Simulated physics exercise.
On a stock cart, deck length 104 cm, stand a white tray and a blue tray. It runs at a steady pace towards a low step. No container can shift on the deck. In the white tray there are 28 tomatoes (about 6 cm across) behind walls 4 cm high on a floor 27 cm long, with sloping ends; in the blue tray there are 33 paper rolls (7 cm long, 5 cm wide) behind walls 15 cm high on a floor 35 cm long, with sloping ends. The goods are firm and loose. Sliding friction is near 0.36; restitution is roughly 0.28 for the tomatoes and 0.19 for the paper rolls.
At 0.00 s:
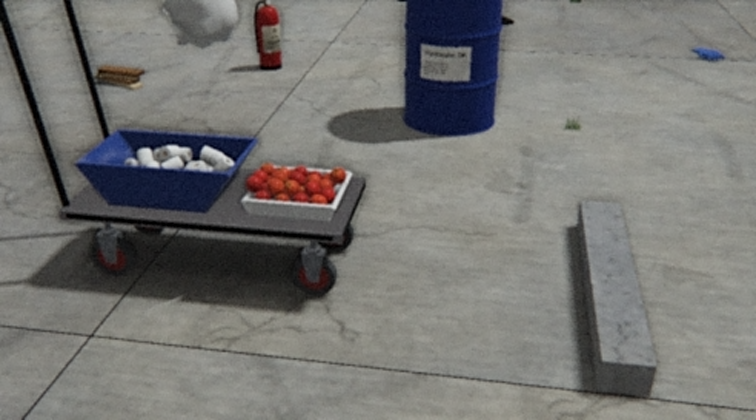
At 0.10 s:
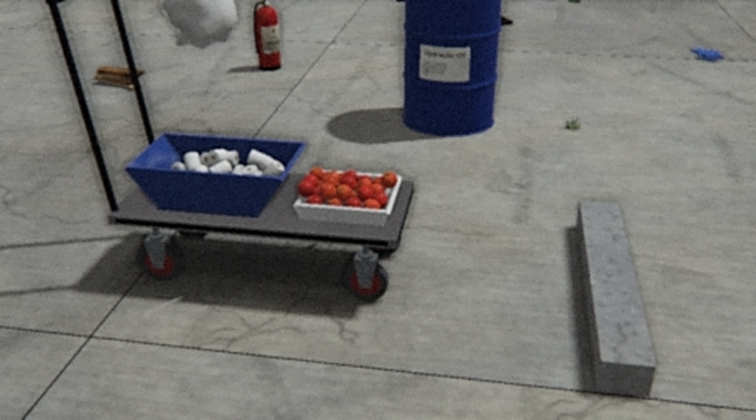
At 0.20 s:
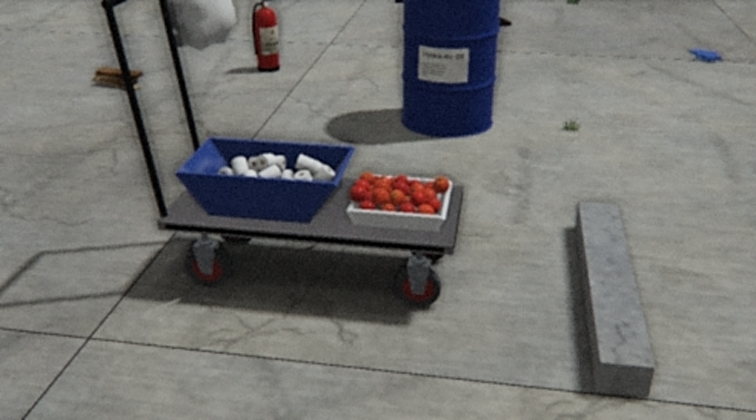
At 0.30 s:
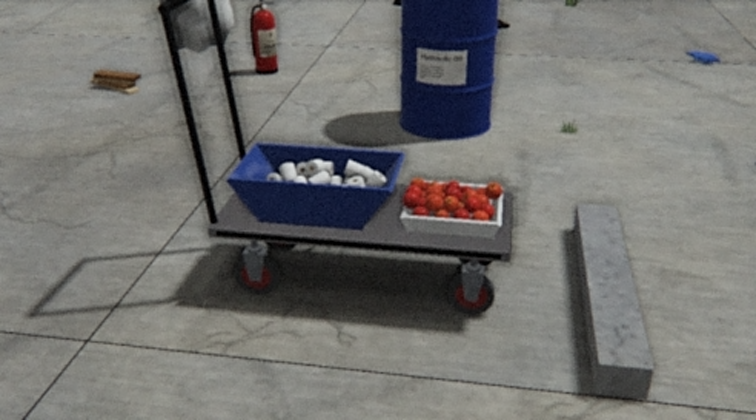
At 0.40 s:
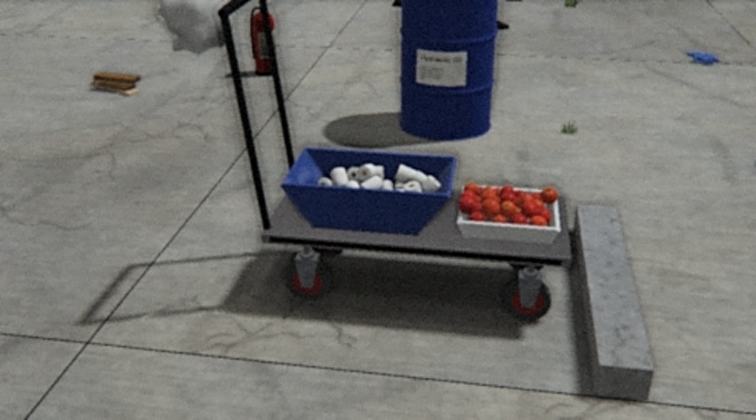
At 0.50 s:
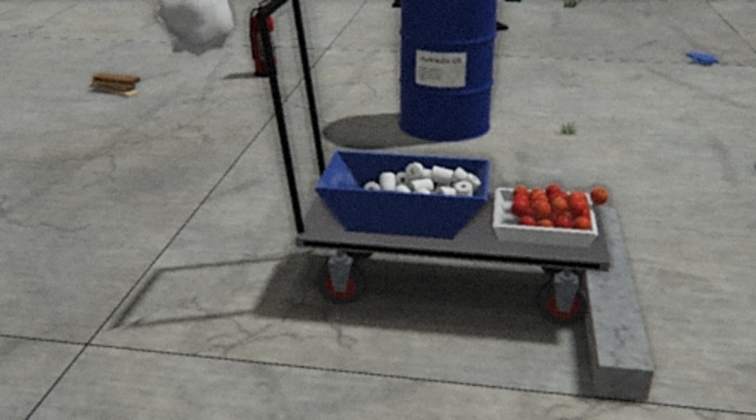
A loaded cart rolls right into a low step and a tomato leaves the white tray.
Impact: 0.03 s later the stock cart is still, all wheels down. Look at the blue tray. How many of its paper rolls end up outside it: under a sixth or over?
It sheds under a sixth of them.
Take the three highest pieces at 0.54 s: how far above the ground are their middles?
Some 46 cm up.
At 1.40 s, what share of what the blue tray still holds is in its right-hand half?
About 70 per cent.
After 0.54 s, the white tray is down by 1 of 28 and the blue tray has all 33.
After 0.66 s, the white tray is down by 6 of 28 and the blue tray is down by 1 of 33.
After 0.89 s, the white tray is down by 8 of 28 and the blue tray is down by 1 of 33.
Final count (at 1.40 s), the white tray is down by 9 of 28 and the blue tray is down by 1 of 33. Asked share, 1 of 33, 3 per cent.
